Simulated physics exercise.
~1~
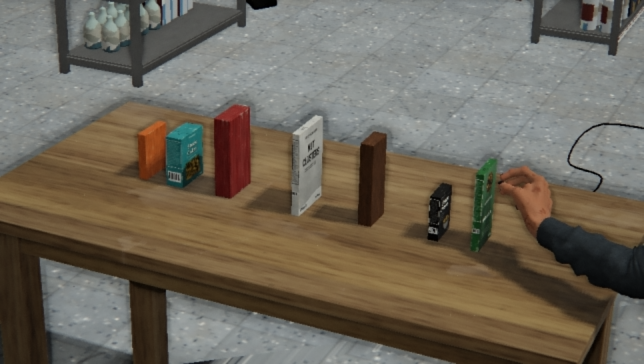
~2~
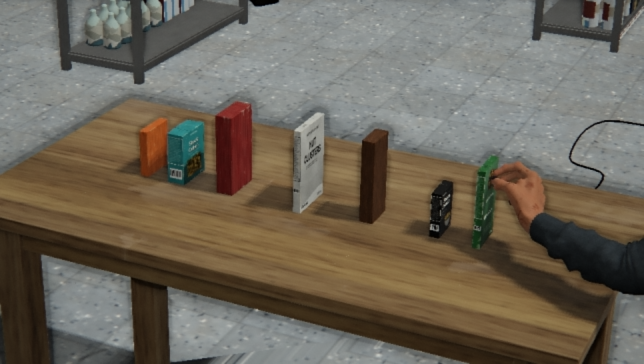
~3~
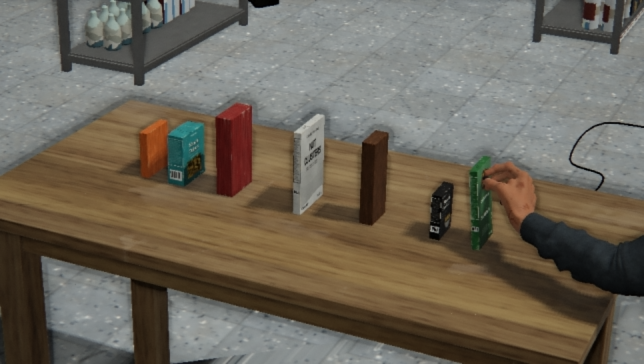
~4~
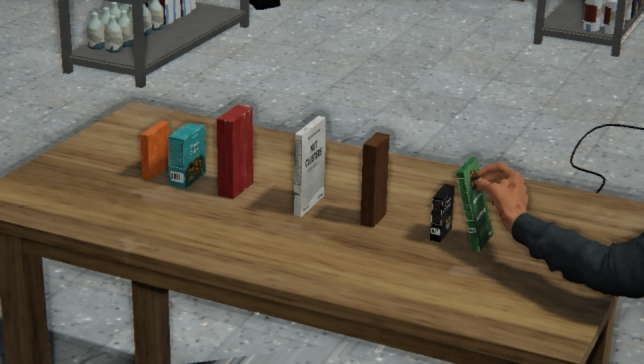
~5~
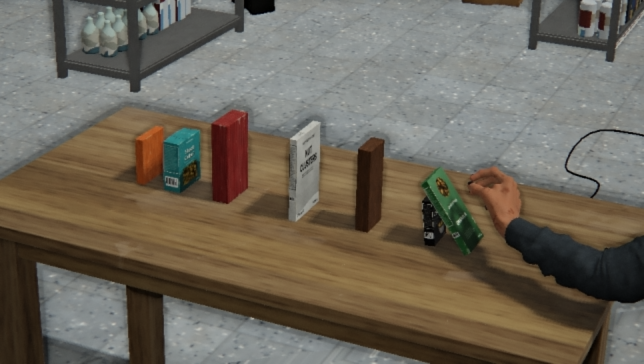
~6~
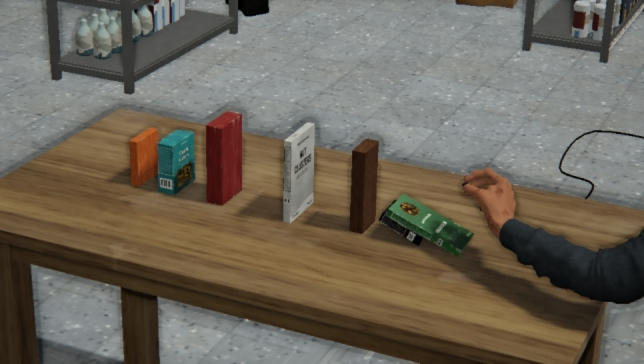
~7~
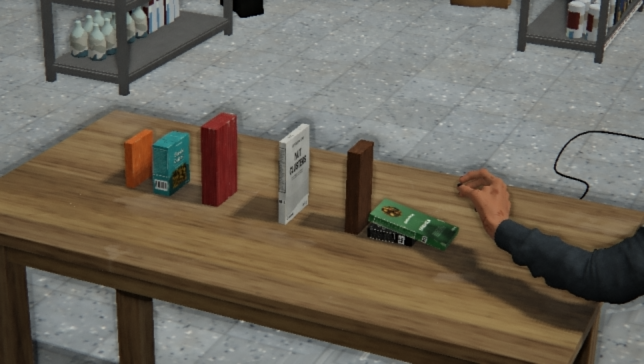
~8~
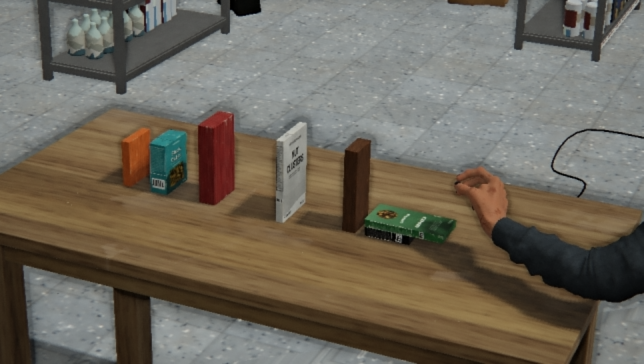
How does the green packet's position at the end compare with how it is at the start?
At the start the green packet stands upright near the hand. By the end it lies on its side, farther left, near the brown block.
